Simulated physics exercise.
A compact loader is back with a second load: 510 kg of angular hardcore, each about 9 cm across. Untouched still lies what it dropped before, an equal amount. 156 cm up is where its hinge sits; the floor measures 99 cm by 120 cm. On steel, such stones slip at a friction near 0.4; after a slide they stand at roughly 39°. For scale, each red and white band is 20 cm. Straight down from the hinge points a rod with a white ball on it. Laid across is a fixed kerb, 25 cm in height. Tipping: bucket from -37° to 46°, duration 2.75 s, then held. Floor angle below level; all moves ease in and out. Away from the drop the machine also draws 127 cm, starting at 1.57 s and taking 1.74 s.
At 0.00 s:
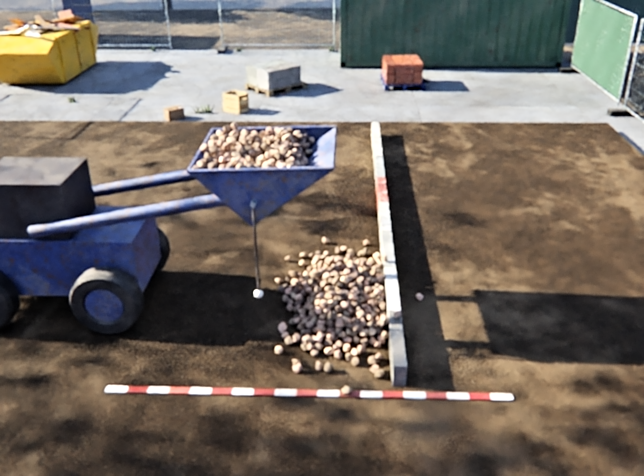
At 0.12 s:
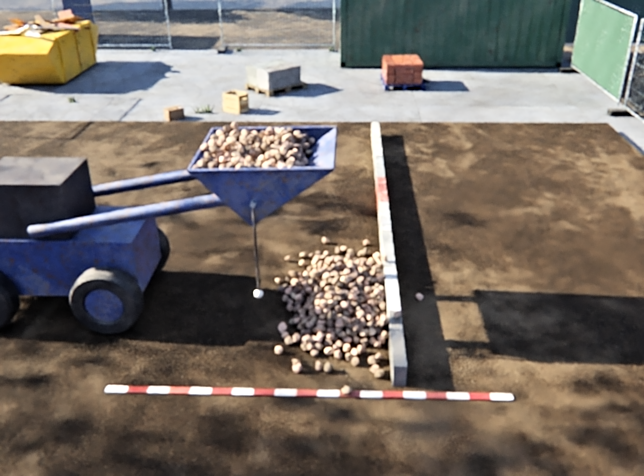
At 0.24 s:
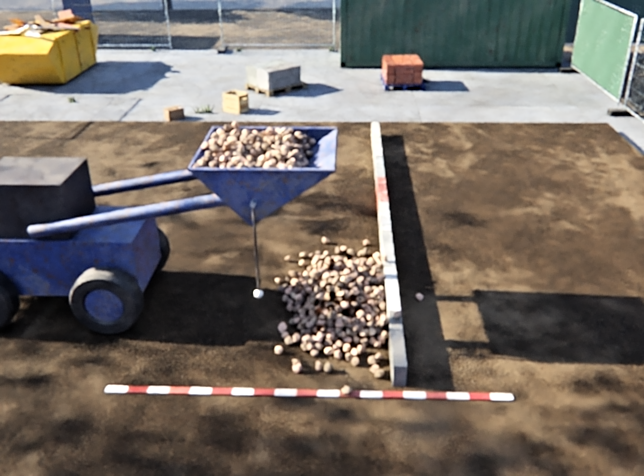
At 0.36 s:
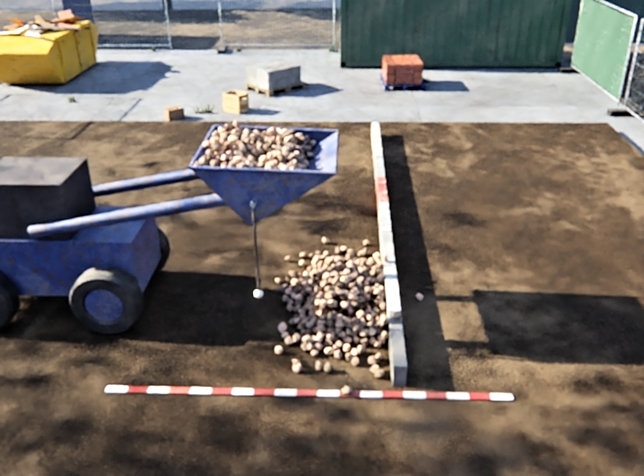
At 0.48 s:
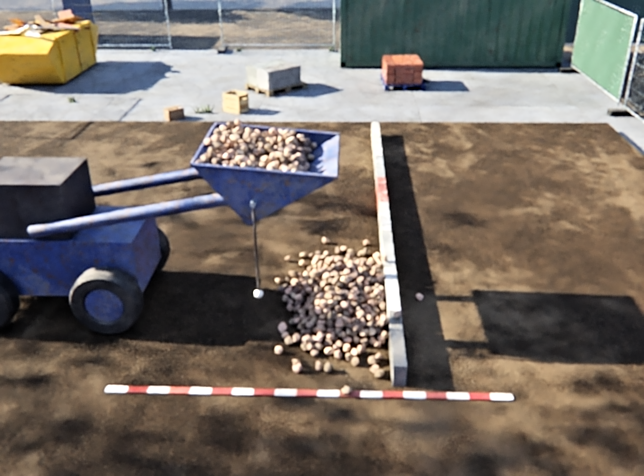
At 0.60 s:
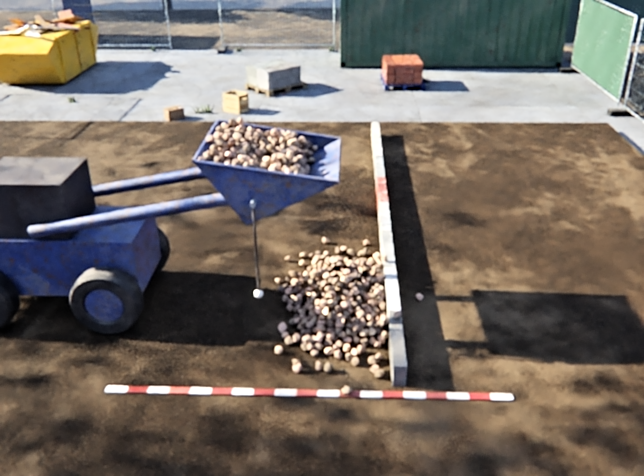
A blue loader slowly tilts its raised bucket of stones slightly beside a stone pile.
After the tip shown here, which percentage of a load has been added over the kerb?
Roughly 0 out of 100.
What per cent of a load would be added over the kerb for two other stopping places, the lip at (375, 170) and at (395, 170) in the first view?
I'd expect near 0 per cent first and near 10 per cent next.
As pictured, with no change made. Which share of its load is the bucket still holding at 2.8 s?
Reading: Near 0 % of the load.
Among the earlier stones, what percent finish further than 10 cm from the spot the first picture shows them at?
Near 5 per cent, I reckon.
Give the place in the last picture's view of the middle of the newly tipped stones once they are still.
The centre sits about (291, 292).
After 2.1 s the floor is at 33°; in per cent of one load, 75 in the bucket, 125 on this side of the kerb; the foremost stones are at (390, 298).
After 2.8 s the floor is at 46°; in per cent of one load, 0 in the bucket, 200 on this side of the kerb; the foremost stones are at (390, 298).
After 3.8 s the floor is at 46°; in per cent of one load, 0 in the bucket, 200 on this side of the kerb; the foremost stones are at (389, 294).
After 6.6 s the floor is at 46°; in per cent of one load, 0 in the bucket, 200 on this side of the kerb; the foremost stones are at (389, 294). Net gain over the kerb, 0.
